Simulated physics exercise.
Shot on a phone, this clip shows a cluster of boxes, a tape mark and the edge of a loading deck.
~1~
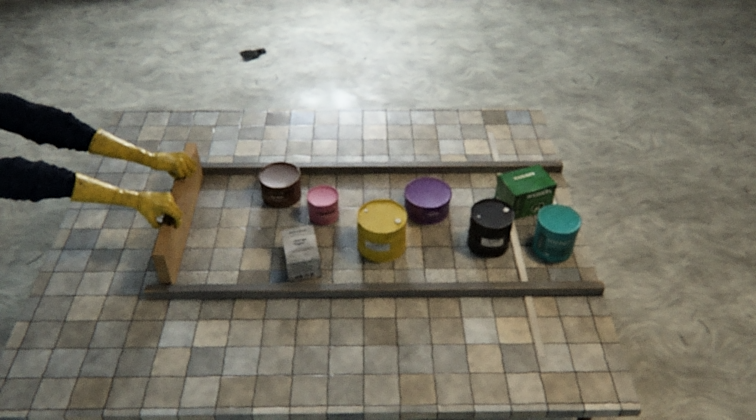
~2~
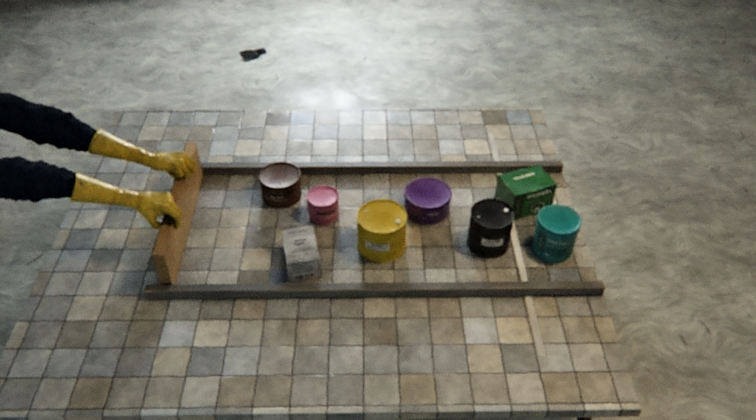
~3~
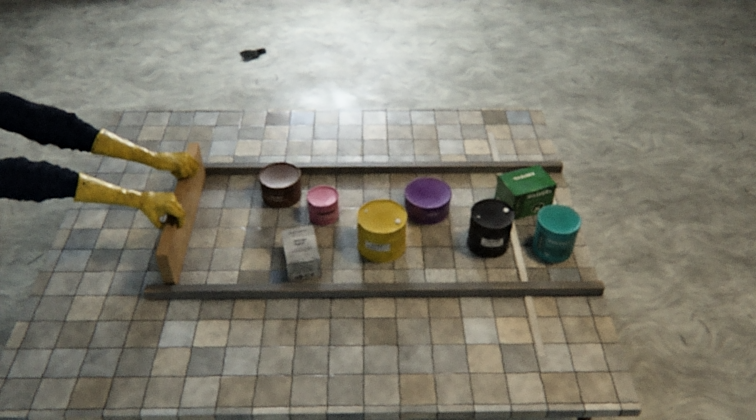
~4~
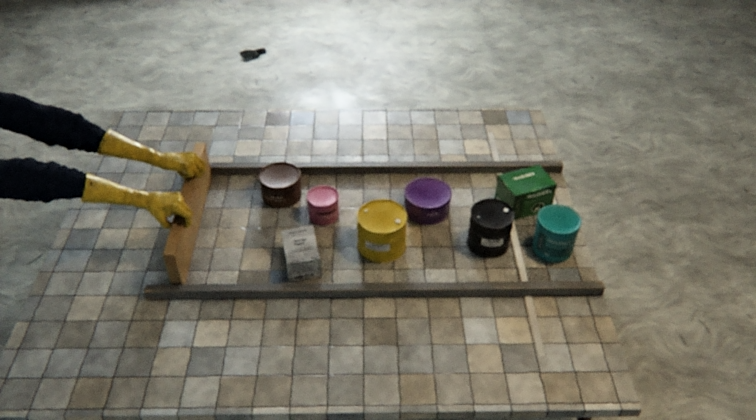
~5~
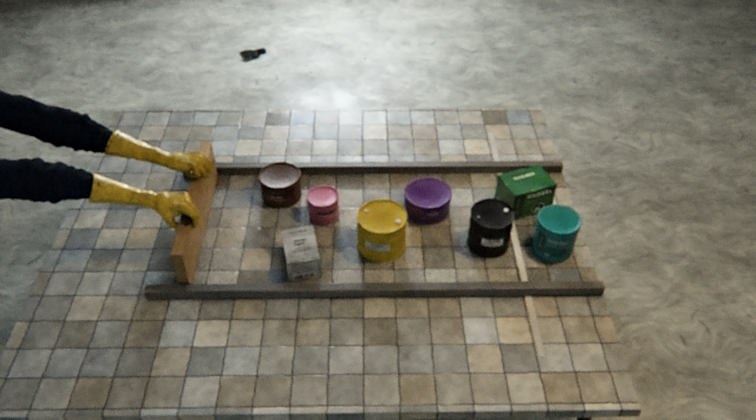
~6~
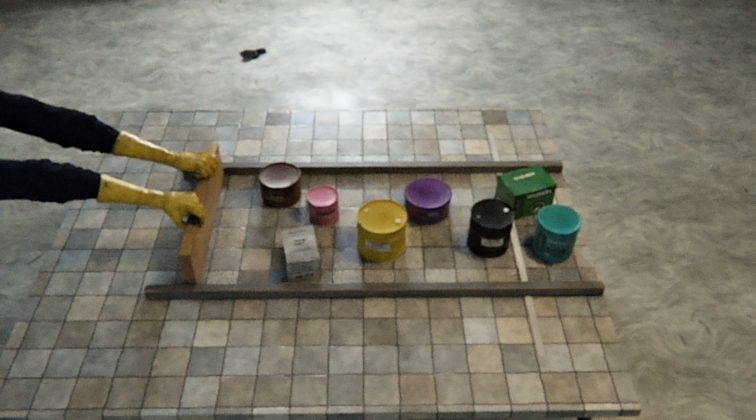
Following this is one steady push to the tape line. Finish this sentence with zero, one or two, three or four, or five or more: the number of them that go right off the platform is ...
The number of them that go right off the platform is three or four.
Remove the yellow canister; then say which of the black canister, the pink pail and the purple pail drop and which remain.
First, the black canister is safe; next, the pink pail is safe; last, the purple pail is safe.
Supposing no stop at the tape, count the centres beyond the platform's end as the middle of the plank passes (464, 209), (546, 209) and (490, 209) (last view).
In order, that gives 1, then 5, then 3.
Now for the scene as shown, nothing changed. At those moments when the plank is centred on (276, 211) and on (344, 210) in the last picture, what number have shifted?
First 1, then 4.
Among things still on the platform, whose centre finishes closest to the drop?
The purple pail is the one.
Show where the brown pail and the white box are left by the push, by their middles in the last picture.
The brown pail ends at (524, 178) and the white box at (538, 254).
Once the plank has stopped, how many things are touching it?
Contact count: 3.
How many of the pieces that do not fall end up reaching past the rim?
My count gives 2.
Early on, none off yet; turquoise pail at rest near (556, 234); green box at rest near (525, 193); black canister at rest near (490, 228).
Finally, the number that fall off is three or four; lost, black canister, green box and turquoise pail.
